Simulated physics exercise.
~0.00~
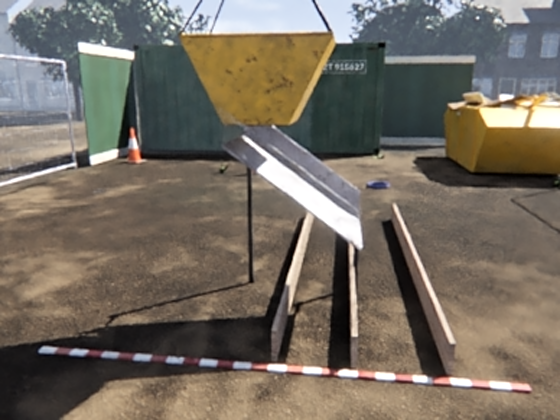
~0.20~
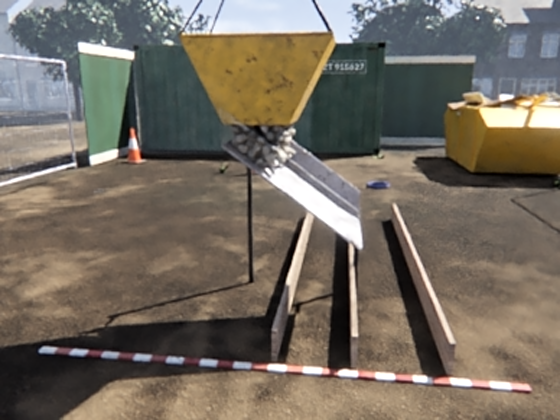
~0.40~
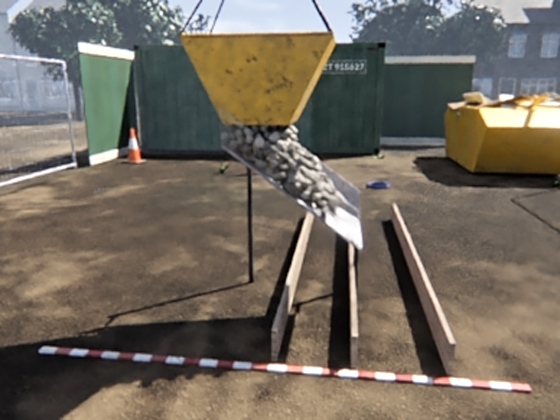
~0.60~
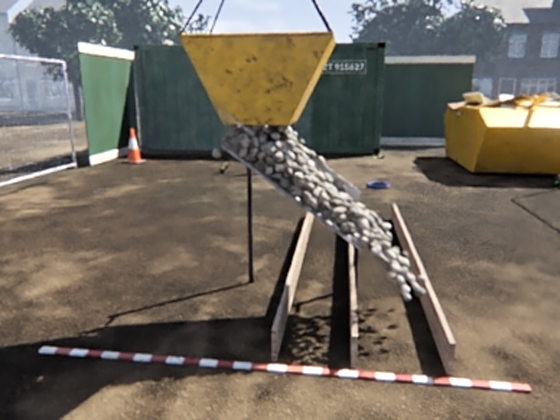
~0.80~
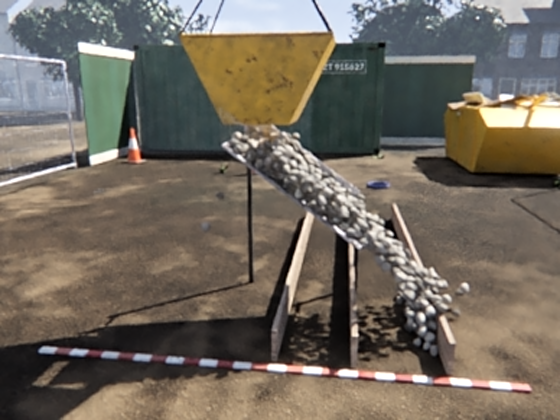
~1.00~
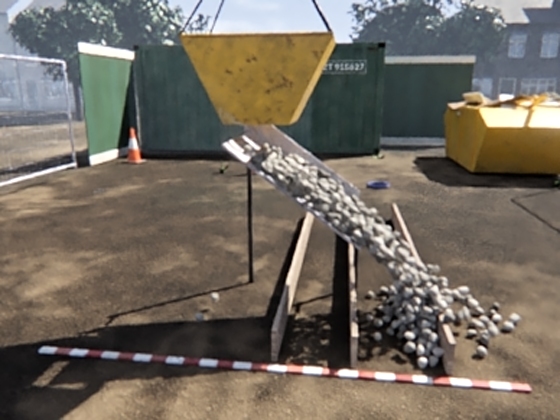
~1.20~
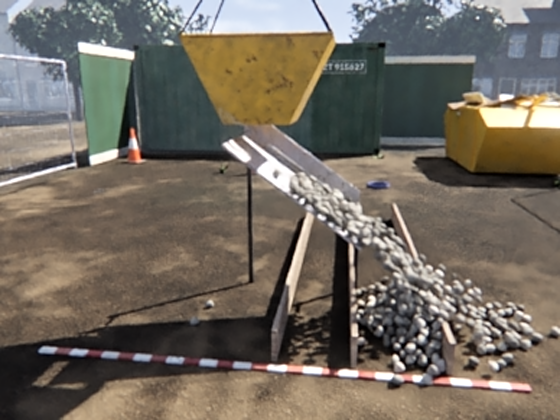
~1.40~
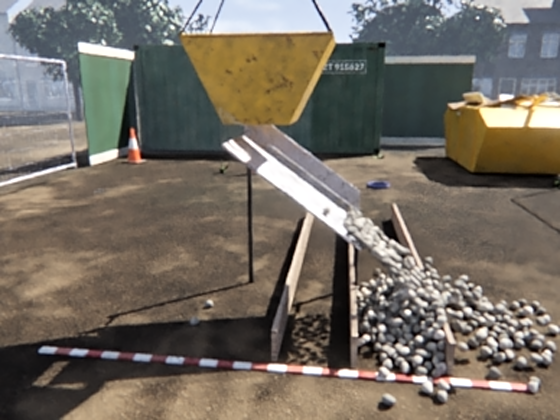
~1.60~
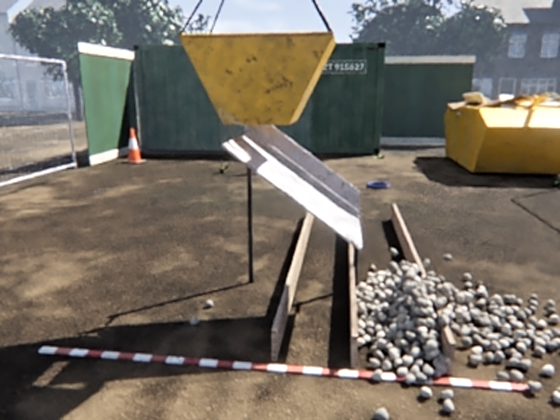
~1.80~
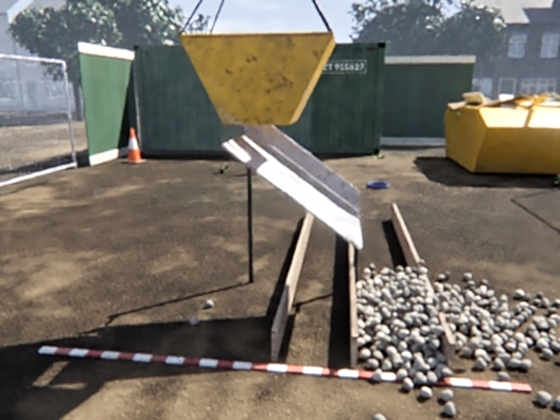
A yellow skip drops grey stones down a steel slope, filling the right bay and spilling rightward.
